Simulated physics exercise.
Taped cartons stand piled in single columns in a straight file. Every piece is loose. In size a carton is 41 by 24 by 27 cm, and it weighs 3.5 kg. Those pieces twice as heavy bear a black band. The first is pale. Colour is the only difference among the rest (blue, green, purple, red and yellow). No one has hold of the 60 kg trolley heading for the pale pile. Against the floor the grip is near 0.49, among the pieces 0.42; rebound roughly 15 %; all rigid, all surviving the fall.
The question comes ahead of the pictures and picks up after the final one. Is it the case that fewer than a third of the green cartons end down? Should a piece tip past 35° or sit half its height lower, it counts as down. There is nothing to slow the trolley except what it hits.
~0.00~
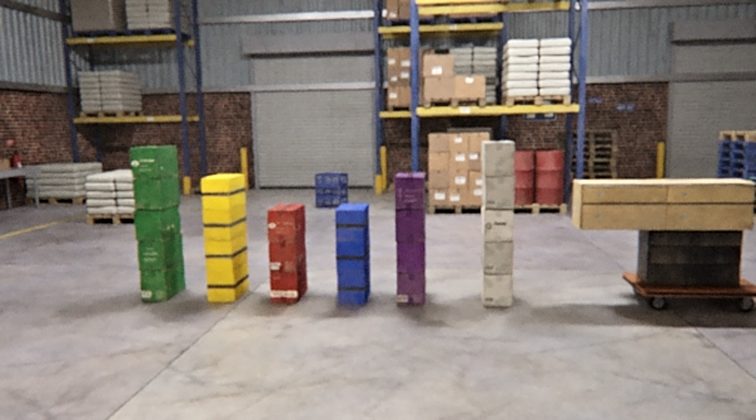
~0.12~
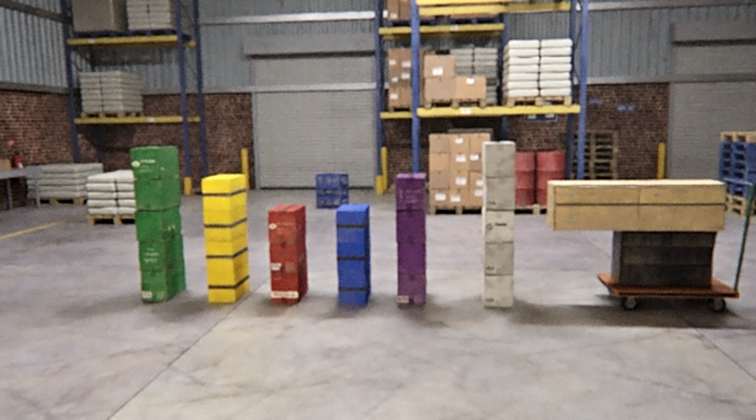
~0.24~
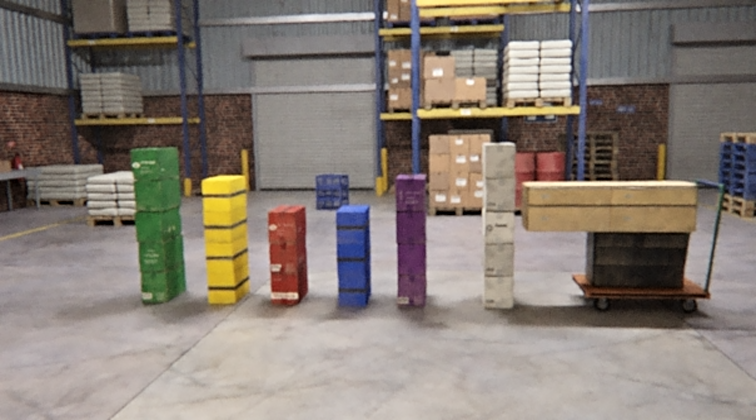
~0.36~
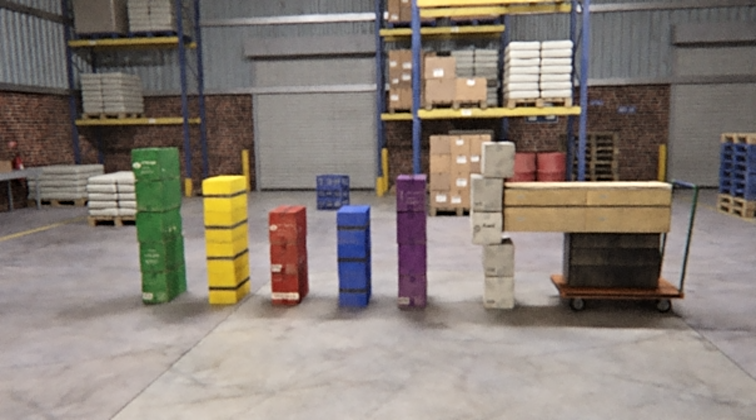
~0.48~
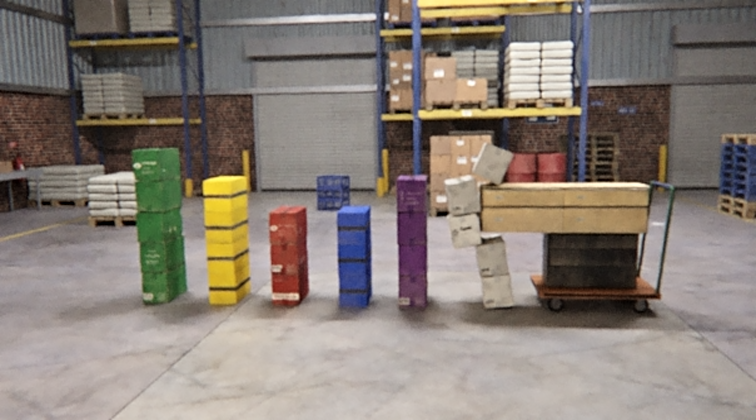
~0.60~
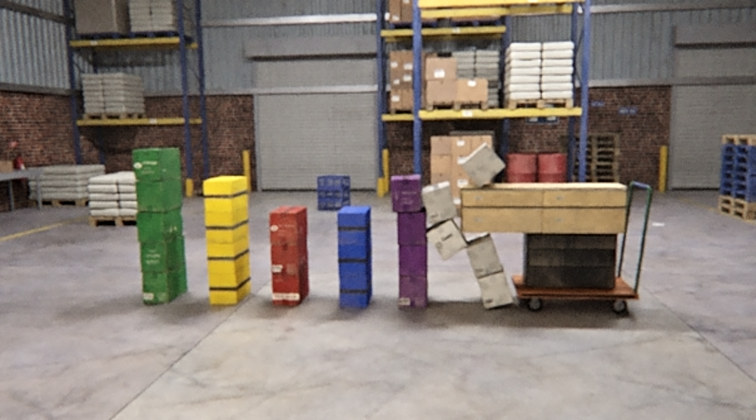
No, over a third.
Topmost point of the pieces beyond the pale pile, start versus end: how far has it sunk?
Something like 75 cm, give or take.
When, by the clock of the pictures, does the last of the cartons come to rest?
Around 4.0 seconds.
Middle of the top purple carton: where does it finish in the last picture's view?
About (285, 249).
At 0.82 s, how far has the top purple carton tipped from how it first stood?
Roughly 20°.
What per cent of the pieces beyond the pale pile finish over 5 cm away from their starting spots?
95 in a hundred.
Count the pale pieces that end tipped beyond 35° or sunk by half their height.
That happens to 3 of them.
After 0.82 s, 3 of the pale pile down; none of the 5 green cartons down (0 of 19 in all colours); top green carton unmoved; top purple carton leaning 19°.
After 1.42 s, 3 of the pale pile down; none of the 5 green cartons down (4 of 19 in all colours); top green carton unmoved; top purple carton leaning 31°, 24 cm lower.
After 2.66 s, 3 of the pale pile down; none of the 5 green cartons down (13 of 19 in all colours); top green carton leaning 23°; top red carton leaning 40°, 20 cm lower.
After 3.16 s, 3 of the pale pile down; 5 of the 5 green cartons down (18 of 19 in all colours); top green carton on its side; top yellow carton on its side.
At rest (4.0 s), 3 of the pale pile down; 5 of the 5 green cartons down (18 of 19 in all colours); top green carton on its side; top yellow carton upside down. That is 100 per cent. As the last picture would show them, middles, top yellow carton near (83, 259).
